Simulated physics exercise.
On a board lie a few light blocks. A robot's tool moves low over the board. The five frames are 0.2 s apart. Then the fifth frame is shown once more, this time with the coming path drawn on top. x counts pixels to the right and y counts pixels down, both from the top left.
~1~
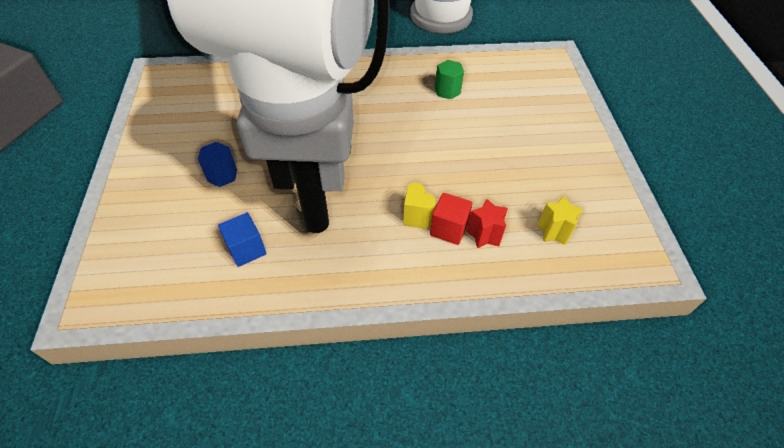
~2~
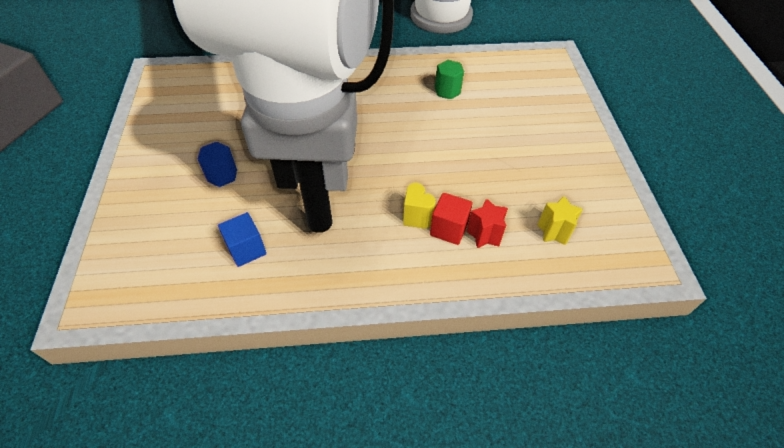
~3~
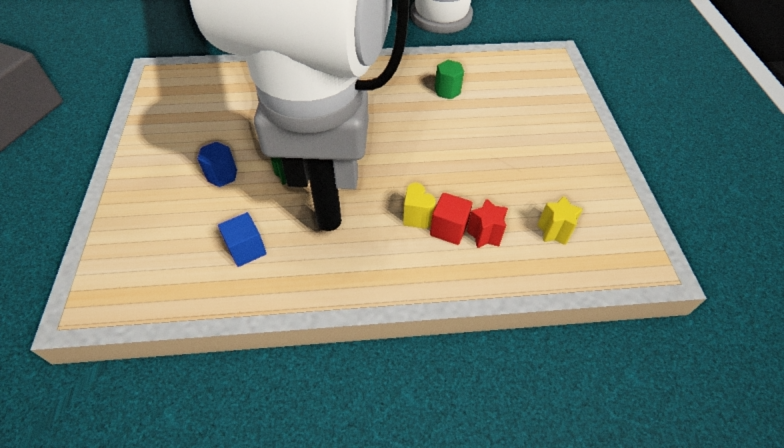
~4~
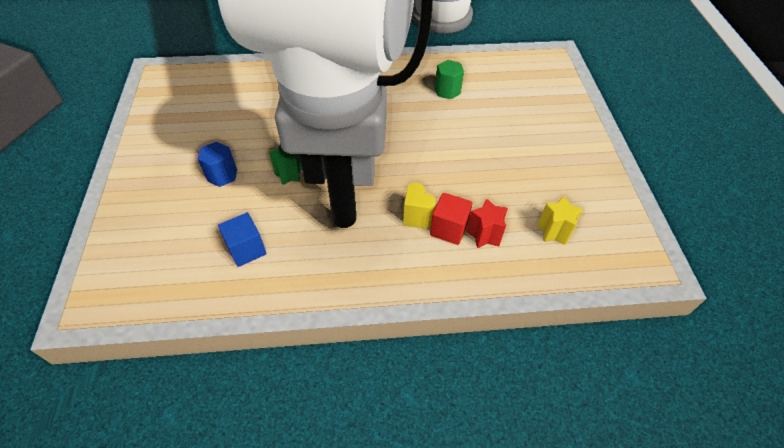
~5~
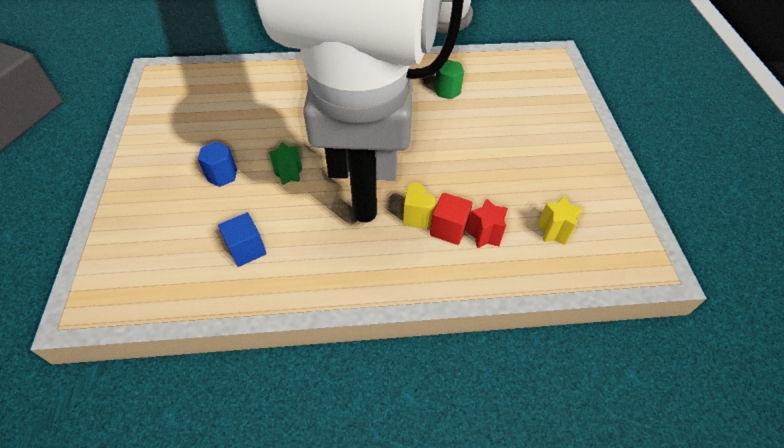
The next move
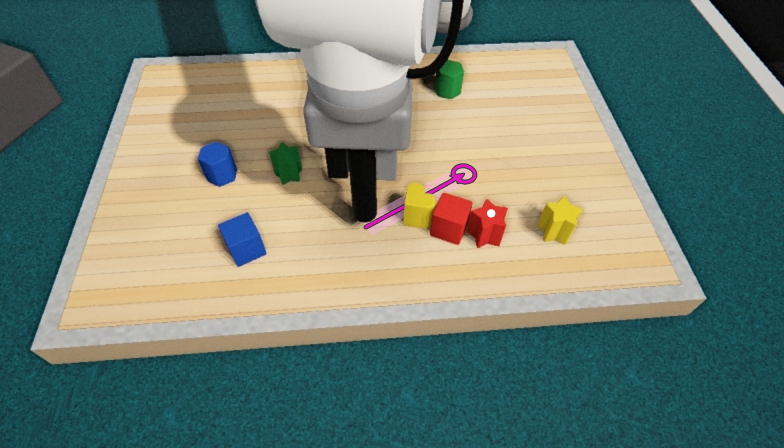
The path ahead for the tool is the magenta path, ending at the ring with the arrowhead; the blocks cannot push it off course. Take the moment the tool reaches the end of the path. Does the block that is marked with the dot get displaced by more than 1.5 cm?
No
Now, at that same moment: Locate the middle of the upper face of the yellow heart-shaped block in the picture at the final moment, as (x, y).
The centre of its top will be at (437, 194).
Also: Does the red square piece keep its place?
Going by the path, no.
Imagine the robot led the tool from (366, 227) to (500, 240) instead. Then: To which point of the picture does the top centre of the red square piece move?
Just about (502, 195).
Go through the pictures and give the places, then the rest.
Tip of the tool at (317, 224), middles of tops, yellow heart-shaped block at (419, 196), red square piece at (453, 207), red star-shaped block at (491, 213), in the first frame.
Tool at (320, 223), nothing pushed, in the second frame.
Tool at (329, 222), nothing pushed, in the third frame.
Tool at (345, 219), nothing pushed, in the fourth frame.
Tool at (365, 213), yellow heart-shaped block at (419, 196), red square piece at (453, 207), red star-shaped block at (491, 213), in the fifth frame.
The line goes straight from (366, 227) to (464, 174); the dot is on the red star-shaped block.
On the path given first. One third of the way, tool at (402, 194); yellow heart-shaped block at (426, 195), turned 20° clockwise; red square piece at (456, 209).
Two thirds of the way, tool at (435, 176); yellow heart-shaped block at (437, 194), turned 70° clockwise; red square piece at (460, 213); red star-shaped block at (497, 215).
At the end, tool at (467, 159); yellow heart-shaped block at (437, 194), turned 70° clockwise; red square piece at (460, 213); red star-shaped block at (497, 215).
